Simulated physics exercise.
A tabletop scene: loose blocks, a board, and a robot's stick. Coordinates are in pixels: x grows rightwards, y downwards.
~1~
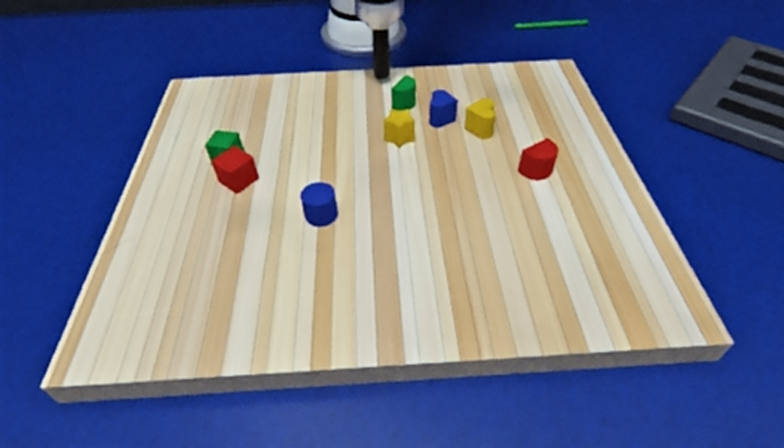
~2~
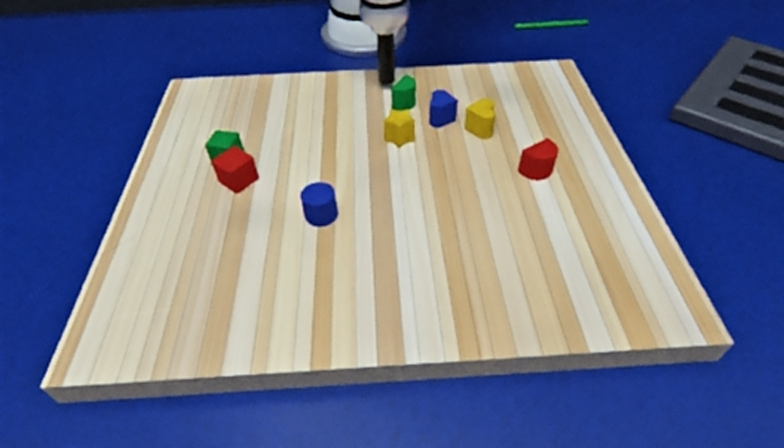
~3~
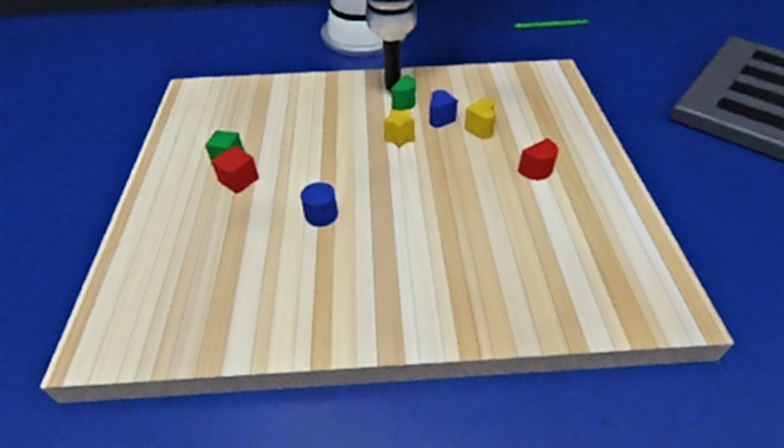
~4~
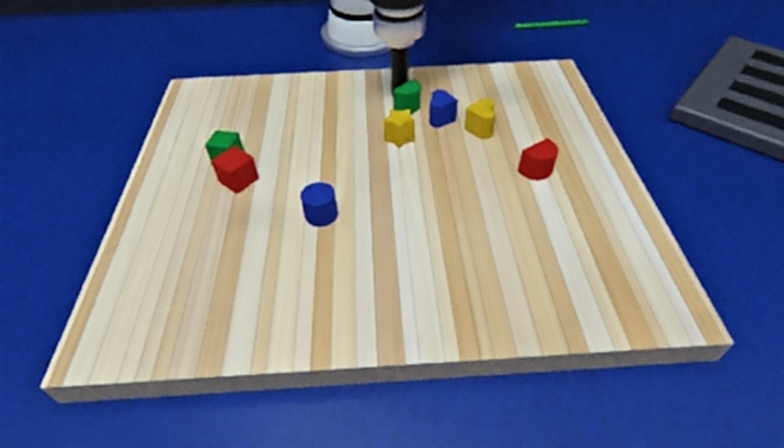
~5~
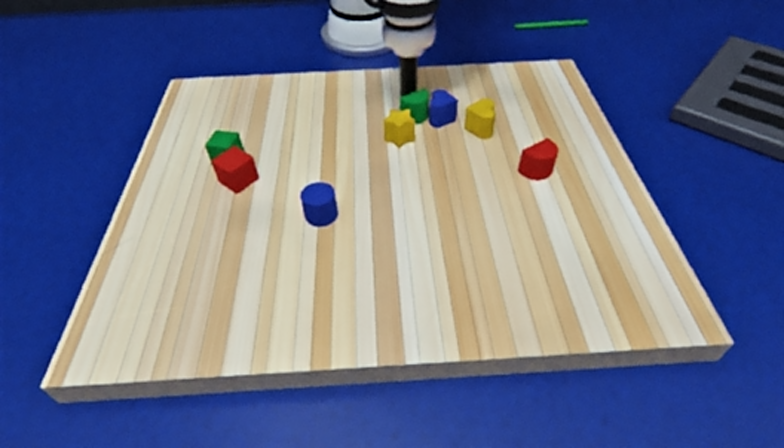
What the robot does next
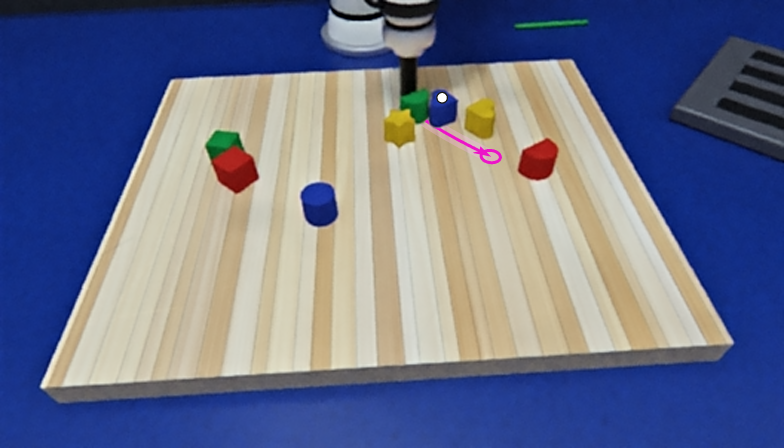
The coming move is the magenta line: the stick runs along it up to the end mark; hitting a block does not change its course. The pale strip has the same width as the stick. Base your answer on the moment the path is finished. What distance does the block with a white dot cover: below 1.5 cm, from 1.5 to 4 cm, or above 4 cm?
The move is medium, 1.5 to 4 cm.
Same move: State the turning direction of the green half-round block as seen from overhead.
My prediction: CW.
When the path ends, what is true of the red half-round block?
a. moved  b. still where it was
My answer is option b.
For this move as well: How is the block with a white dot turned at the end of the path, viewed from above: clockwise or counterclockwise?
Viewed from above: Anti-clockwise.
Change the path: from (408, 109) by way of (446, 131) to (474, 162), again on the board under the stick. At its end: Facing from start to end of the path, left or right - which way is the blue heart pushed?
It will end up to the left.
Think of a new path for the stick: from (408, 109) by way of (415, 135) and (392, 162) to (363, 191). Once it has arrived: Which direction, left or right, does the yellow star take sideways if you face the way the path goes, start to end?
Over to the right.
The line goes from (408, 109) by way of (445, 133) to (491, 156); the dot is on the blue heart.
What follows on the original path. One third of the way, stick (433, 120); green half-round block (435, 114), turned 25° clockwise; blue heart (455, 101), turned 45° anticlockwise.
Two thirds of the way, stick (460, 136); green half-round block (441, 123), turned 75° clockwise; blue heart (458, 101), turned 60° anticlockwise; yellow heart (488, 108).
At the end, stick (492, 151); yellow star unmoved; green half-round block (441, 123), turned 75° clockwise; blue heart (458, 101), turned 60° anticlockwise; yellow heart (488, 108); red half-round block unmoved.
